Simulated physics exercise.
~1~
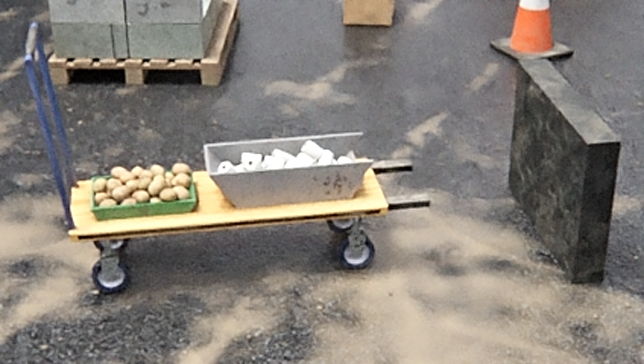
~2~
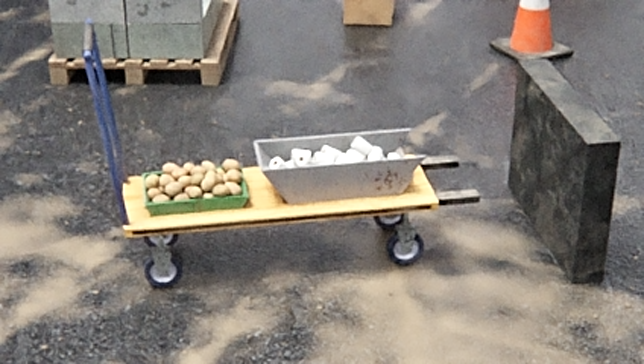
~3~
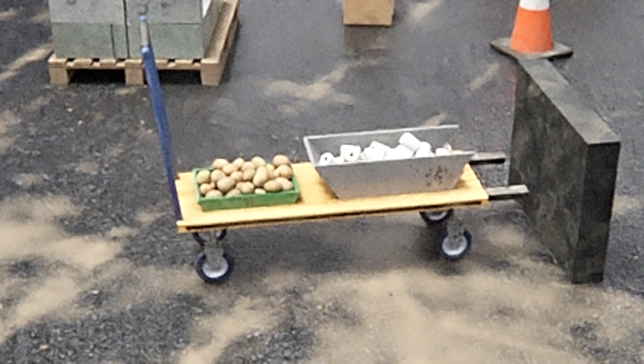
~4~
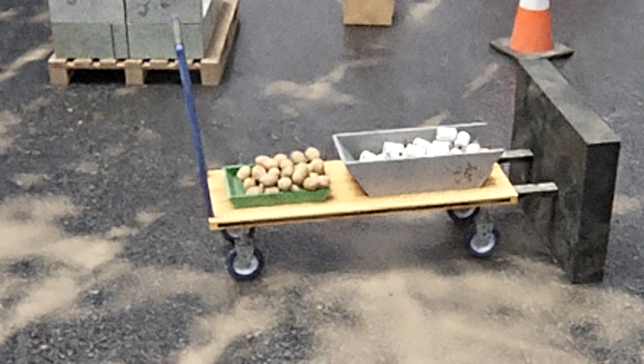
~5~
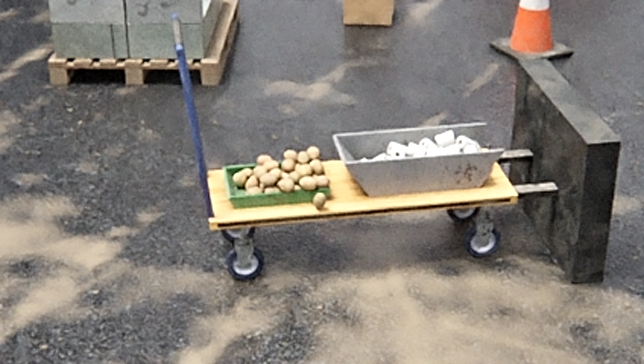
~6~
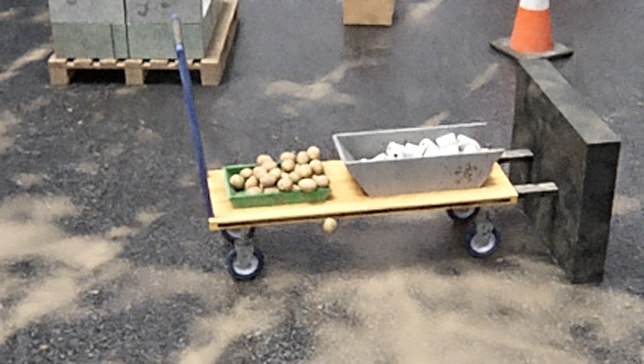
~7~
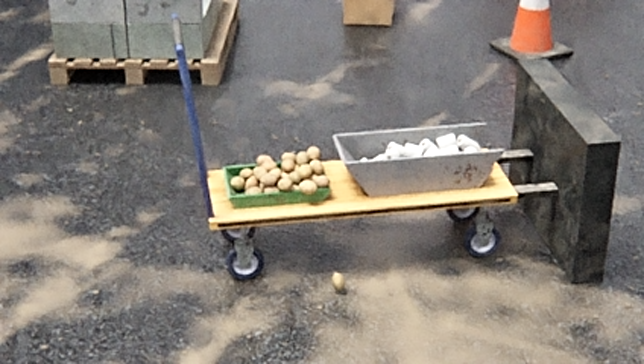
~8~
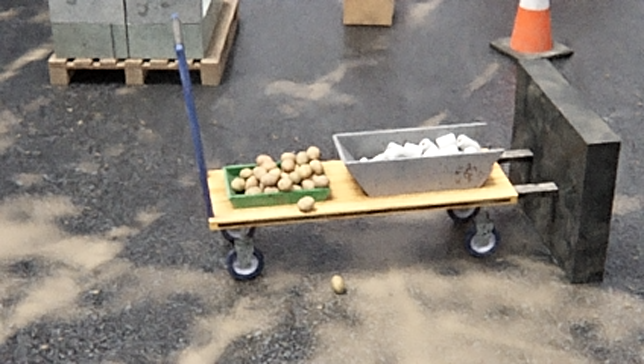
On wet tarmac, a trolley rolling right and stopping at a dark wall, one potato dropping from its green tote to the ground.
